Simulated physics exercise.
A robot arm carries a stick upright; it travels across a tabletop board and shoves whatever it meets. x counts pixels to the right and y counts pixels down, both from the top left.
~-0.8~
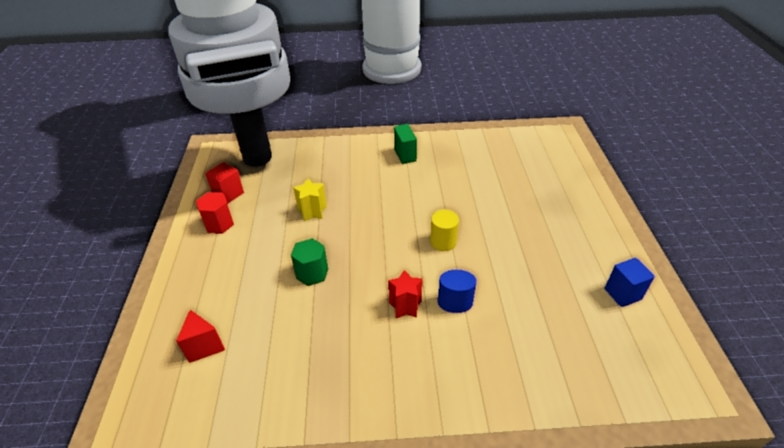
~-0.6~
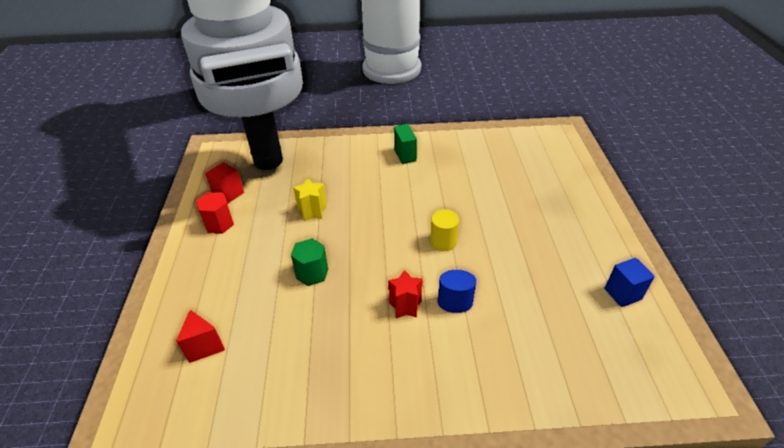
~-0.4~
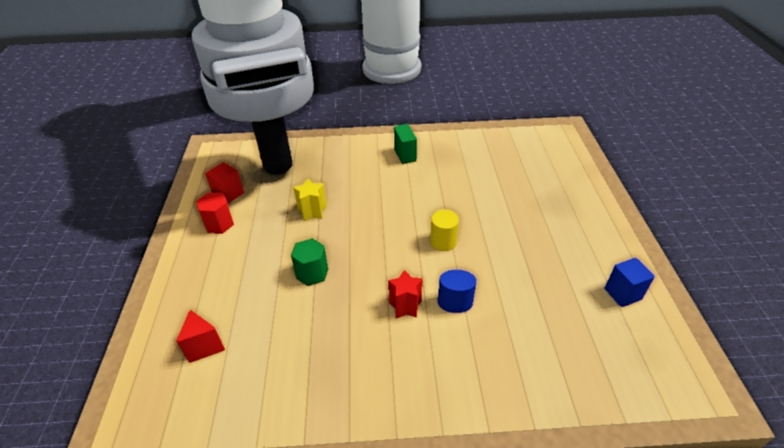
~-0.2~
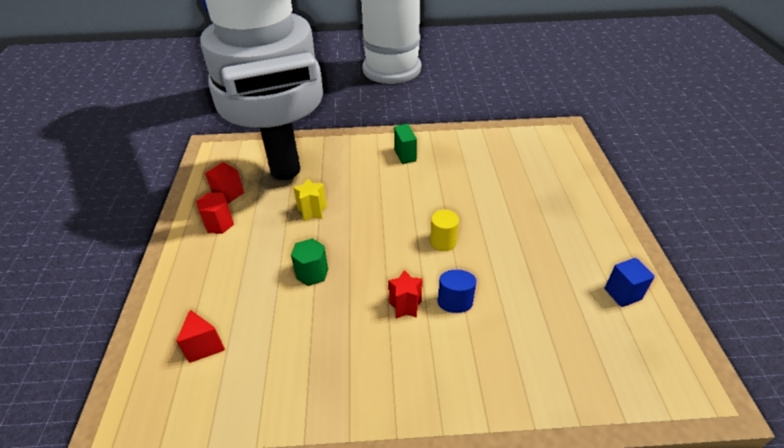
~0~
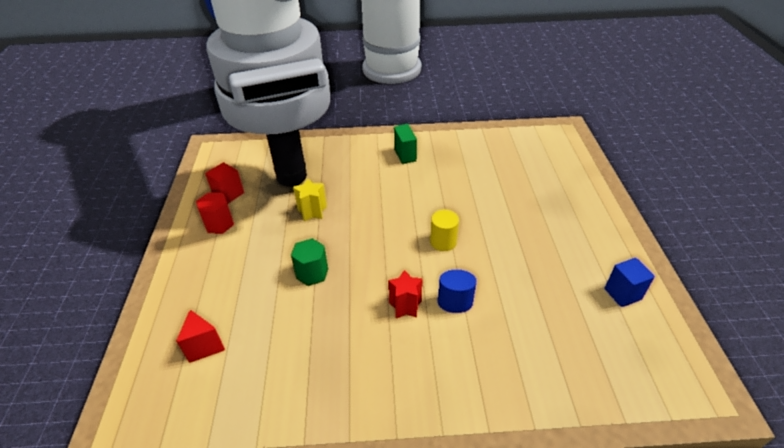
At the start, a robot arm holds a black stick near the top left of a wooden board scattered with red, yellow, green and blue blocks. The stick moves a short way right and slightly toward the viewer, ending close beside the yellow star, while the blocks stay in place.
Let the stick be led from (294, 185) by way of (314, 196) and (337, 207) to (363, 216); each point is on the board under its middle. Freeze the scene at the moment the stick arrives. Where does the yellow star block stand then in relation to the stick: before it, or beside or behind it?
Prediction: Slipped aside.
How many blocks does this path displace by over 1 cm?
I'd put the number at one.
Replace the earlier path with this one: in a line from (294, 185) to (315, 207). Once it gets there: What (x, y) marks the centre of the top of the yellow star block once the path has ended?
It will end up at (316, 202).
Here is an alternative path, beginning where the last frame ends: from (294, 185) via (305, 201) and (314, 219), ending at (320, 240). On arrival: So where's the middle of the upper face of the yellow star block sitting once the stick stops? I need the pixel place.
It ends at (330, 234).
The first path, step by step. One third of the way, stick (313, 189); yellow star block (311, 193), turned 25° clockwise.
Two thirds of the way, stick (337, 200); yellow star block (316, 199), turned 80° clockwise.
At the end, stick (363, 209); red square block not moved; yellow star block (317, 199), turned 85° clockwise.
